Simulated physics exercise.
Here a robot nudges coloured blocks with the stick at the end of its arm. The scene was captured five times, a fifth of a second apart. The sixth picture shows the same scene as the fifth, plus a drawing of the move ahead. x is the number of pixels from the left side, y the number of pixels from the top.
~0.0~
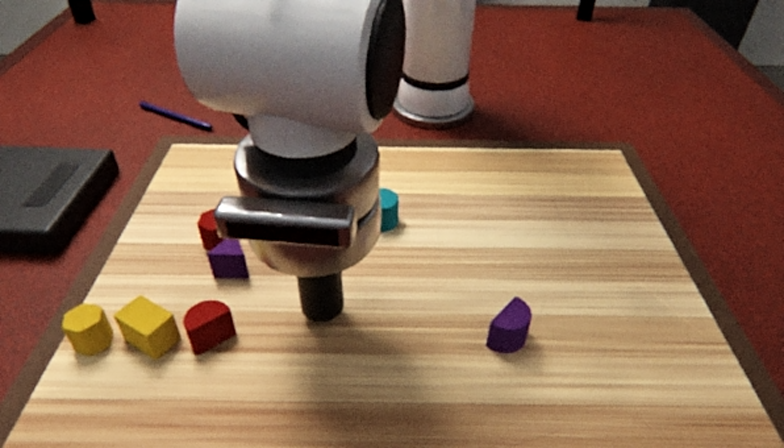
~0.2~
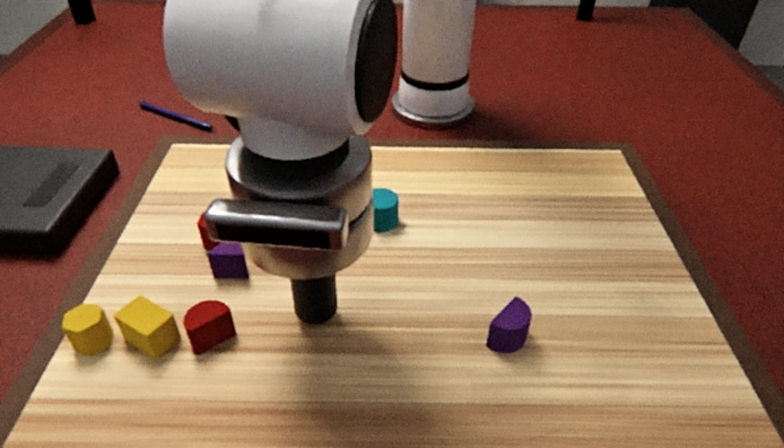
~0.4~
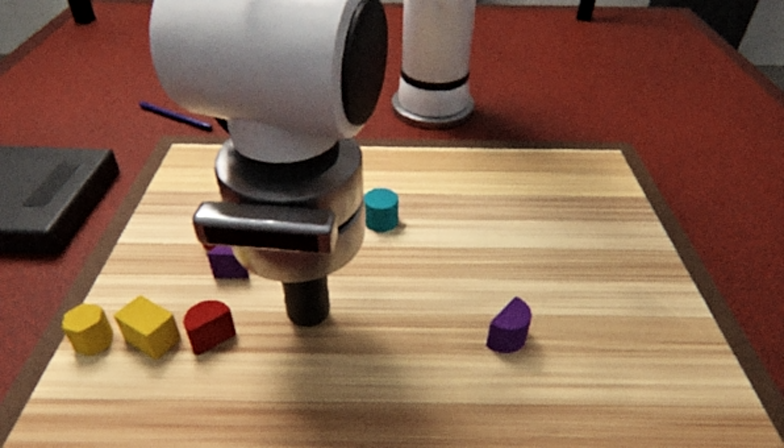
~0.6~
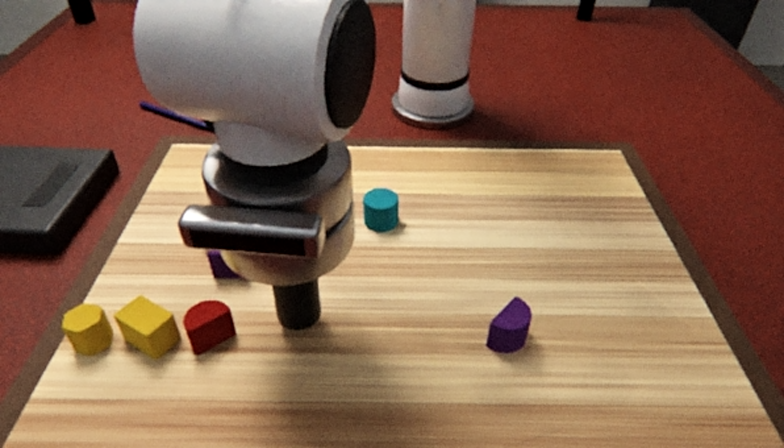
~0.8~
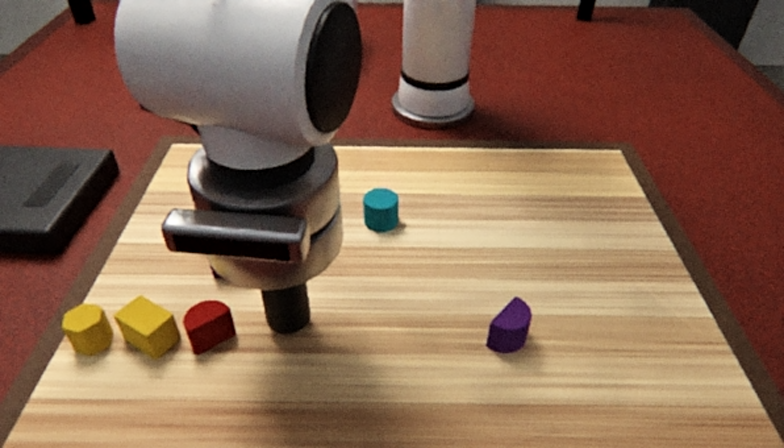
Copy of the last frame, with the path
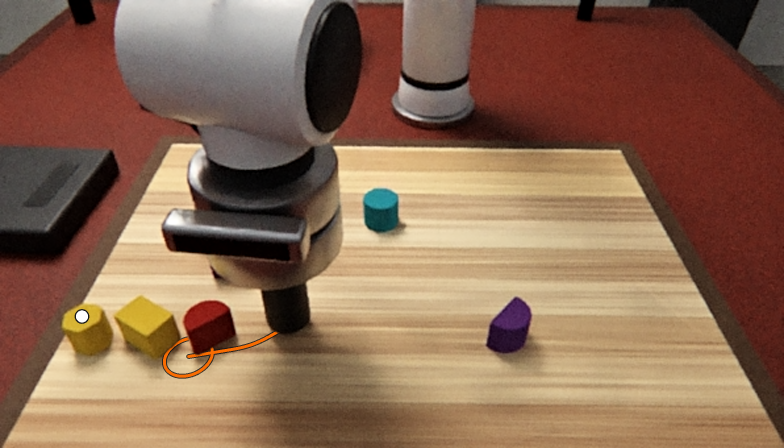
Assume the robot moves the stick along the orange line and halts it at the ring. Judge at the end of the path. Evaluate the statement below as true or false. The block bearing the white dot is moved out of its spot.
That statement is not accurate.
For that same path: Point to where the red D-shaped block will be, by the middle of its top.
At roughly (185, 303).
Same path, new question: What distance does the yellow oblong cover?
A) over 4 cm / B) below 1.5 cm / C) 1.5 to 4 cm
It's B.
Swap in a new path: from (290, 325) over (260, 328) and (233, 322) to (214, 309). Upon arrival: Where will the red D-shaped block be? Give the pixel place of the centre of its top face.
Pixel (173, 313).
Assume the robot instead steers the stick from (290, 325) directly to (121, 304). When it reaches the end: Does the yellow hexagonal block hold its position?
Yes.
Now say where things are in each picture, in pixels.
In the first picture, stick's lower end (323, 306); yellow hexagonal block (82, 316); yellow oblong (143, 314); red D-shaped block (204, 312).
In the second picture, stick (316, 308); blocks still.
In the third picture, stick (309, 310); blocks still.
In the fourth picture, stick (299, 313); blocks still.
In the fifth picture, stick (289, 317); yellow hexagonal block (82, 316); yellow oblong (143, 314); red D-shaped block (204, 312).
Drawn move, from (290, 325) via (243, 347), ending at (189, 357); the dot is on the yellow hexagonal block.
On the path given first. Halfway along, stick (239, 340); nothing pushed yet.
At the end, stick (186, 349); yellow hexagonal block still; yellow oblong (133, 312), turned 20° anticlockwise; red D-shaped block (185, 303), turned 15° clockwise.
